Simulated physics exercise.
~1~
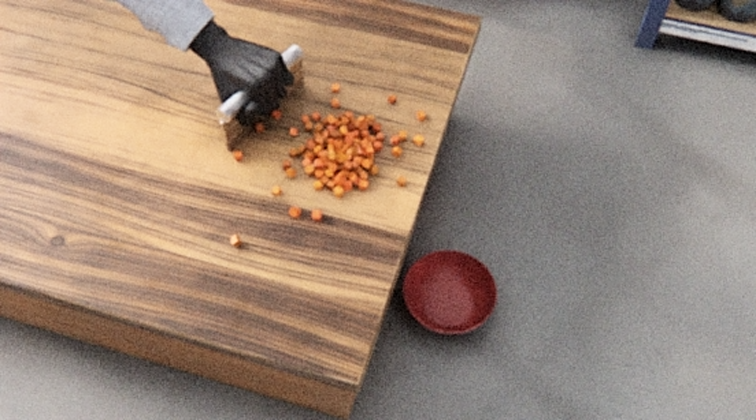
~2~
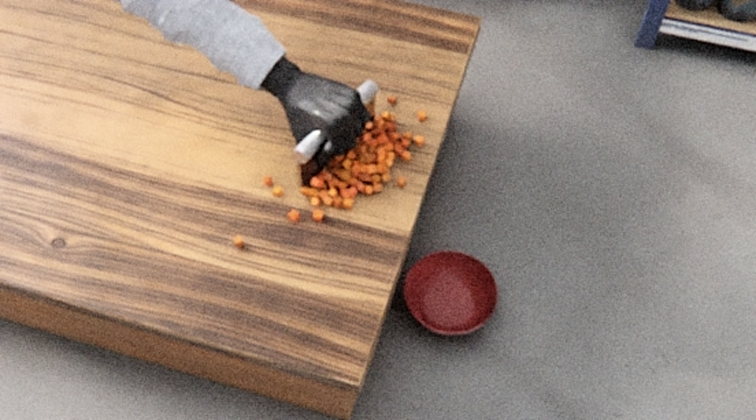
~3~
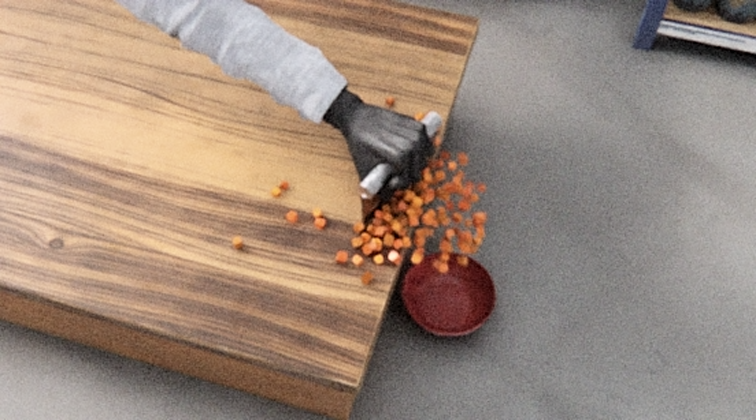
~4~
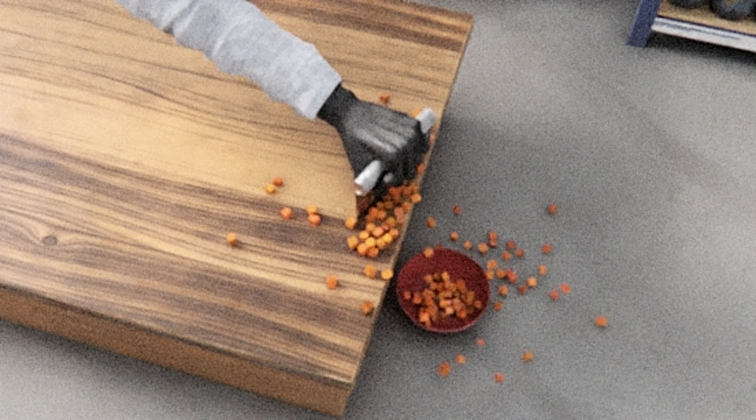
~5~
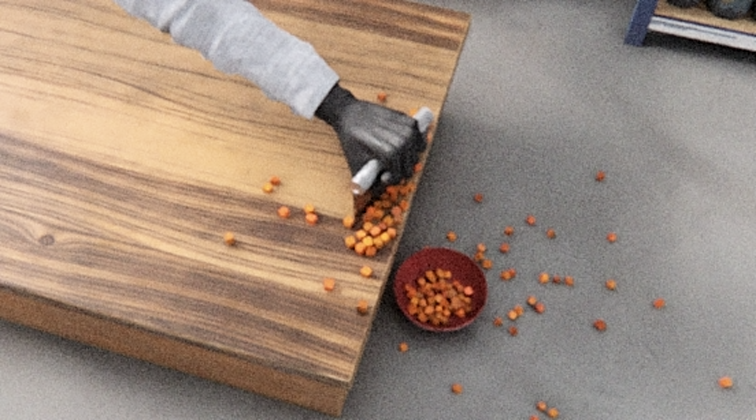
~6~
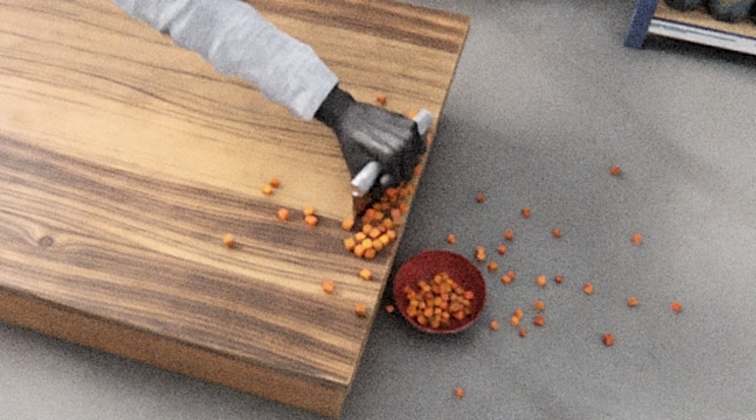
A black-gloved hand pushed a pile of small orange carrot cubes across a wooden board with a scraper and over its right edge, then stopped there; some landed in the red bowl below, others scattered across the grey floor, and the rest stayed on top.
